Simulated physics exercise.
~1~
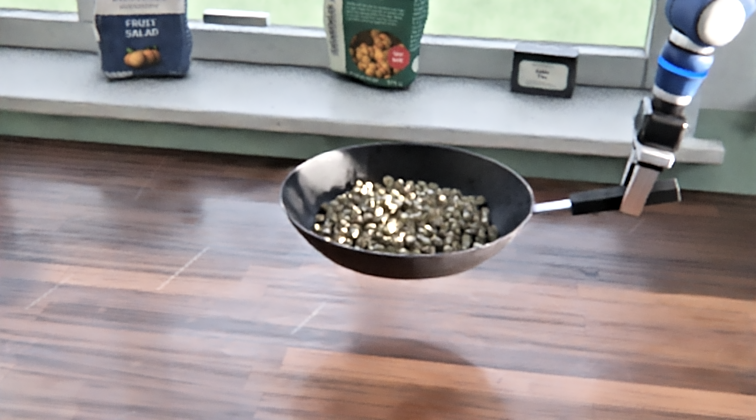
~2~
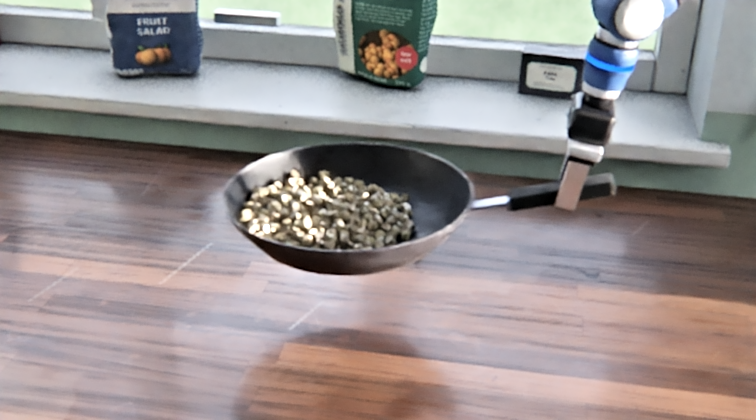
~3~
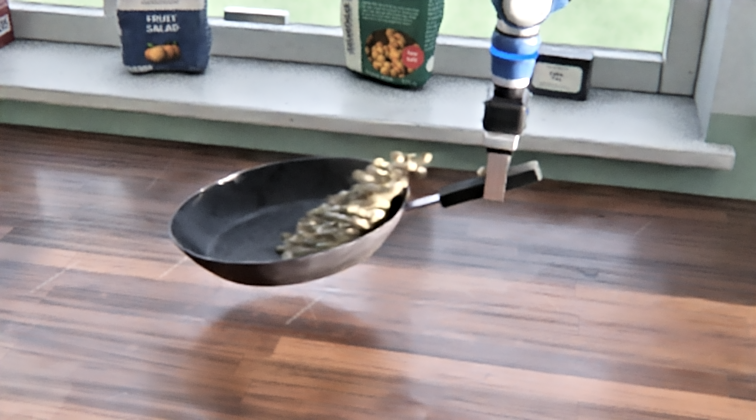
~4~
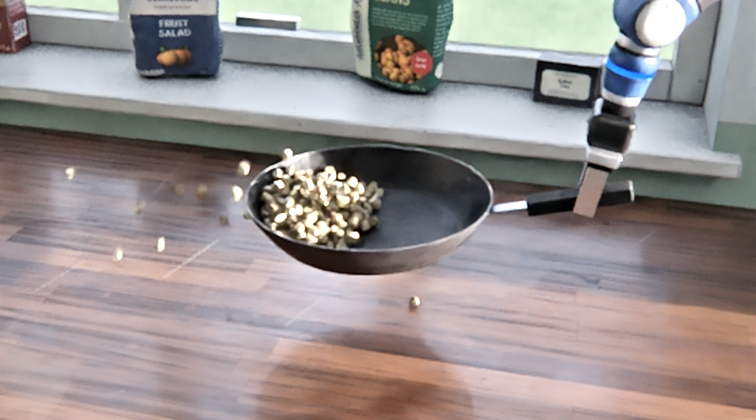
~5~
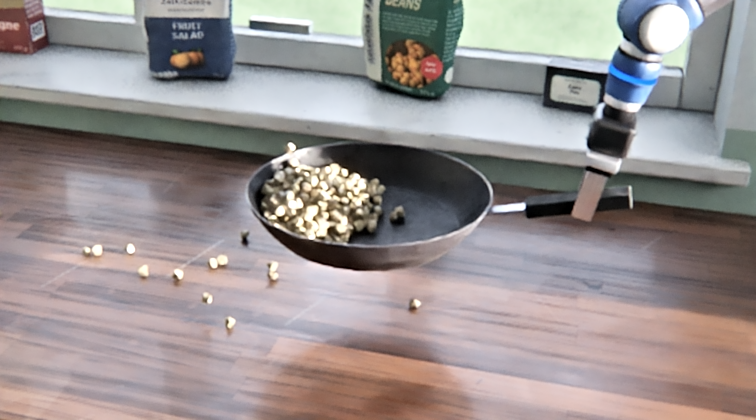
Black frying pan of small pebbles held by a robot arm, jerking left then right, tossing the load and scattering a few on the wooden table.
